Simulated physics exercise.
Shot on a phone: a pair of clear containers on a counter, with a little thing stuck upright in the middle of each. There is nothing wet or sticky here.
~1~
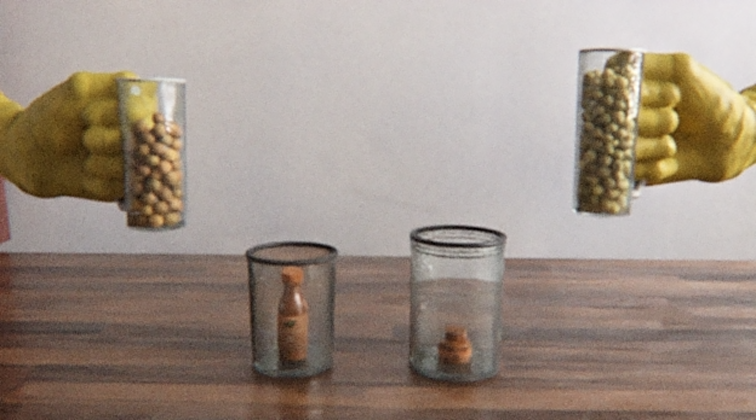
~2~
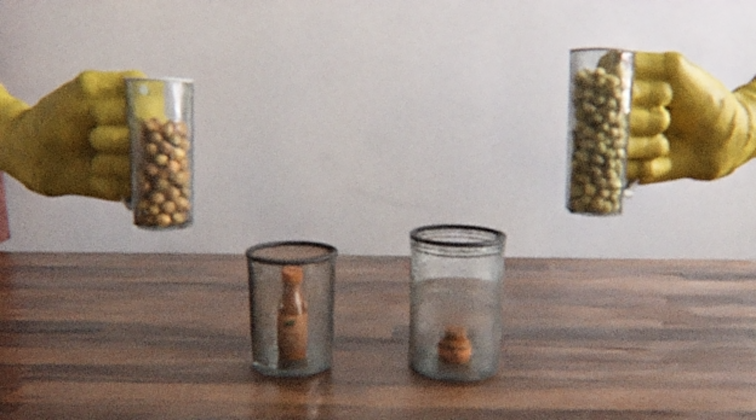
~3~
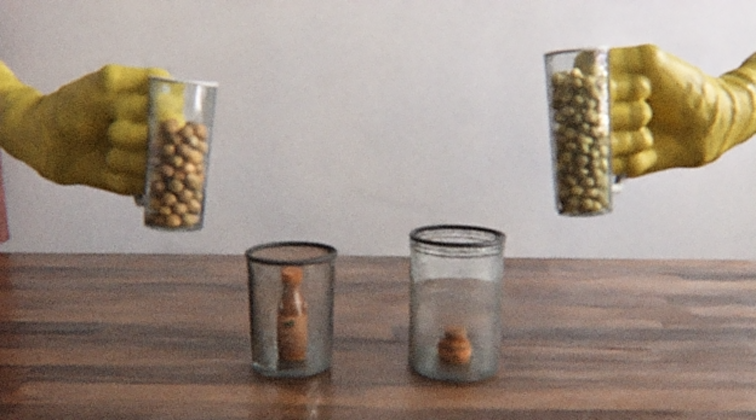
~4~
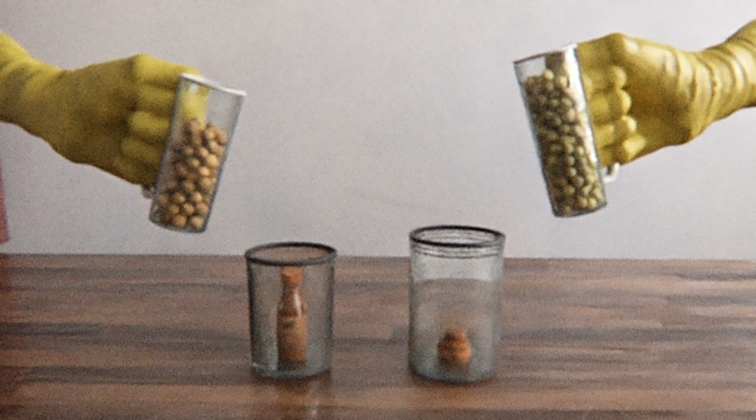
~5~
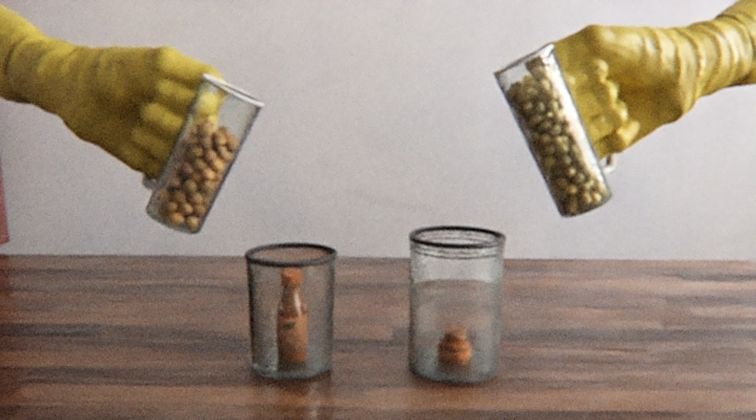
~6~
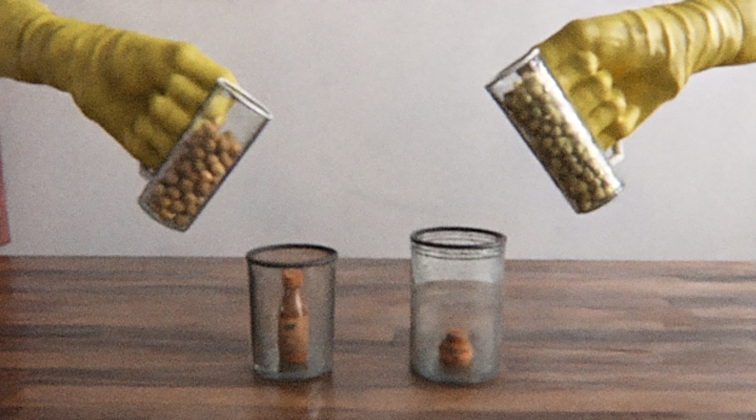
Two yellow-gloved hands reach in from either side, each gripping a clear cup above a brown wooden counter, seen level from the front against a pale wall. The left cup holds round tan beads and the right one greenish-yellow beans, while two clear containers below hold a small brownish bottle each, the left one taller. The hands move inward and steadily tilt the cups toward each other.
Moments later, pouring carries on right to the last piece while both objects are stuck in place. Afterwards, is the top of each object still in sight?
Left - yes, top in sight; right - no, top hidden.
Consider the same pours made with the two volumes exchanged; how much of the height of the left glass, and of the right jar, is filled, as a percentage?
Left: Roughly 70 per cent. Right: Roughly 40 per cent.
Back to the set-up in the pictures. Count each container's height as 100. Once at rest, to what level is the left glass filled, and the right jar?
Some 55 left; 45 right.
Then, 0.30 s on from there, left glass empty, all of its cupful still in the cup; right jar empty, all of its cupful still in the cup.
Then, 0.67 s on from there, left glass empty, all of its cupful still in the cup; right jar nearly empty, nearly all of its cupful still in the cup.
Then, 1.08 s on from there, left glass a quarter full, near half of its cupful still in the cup, one piece on the counter; right jar nearly empty, near half of its cupful still in the cup.
In the end, left glass half full (surface near (293, 302)), a few pieces on the counter; right jar half full (surface near (456, 304)), nothing beside it; the left thing is still showing; the right thing is covered.
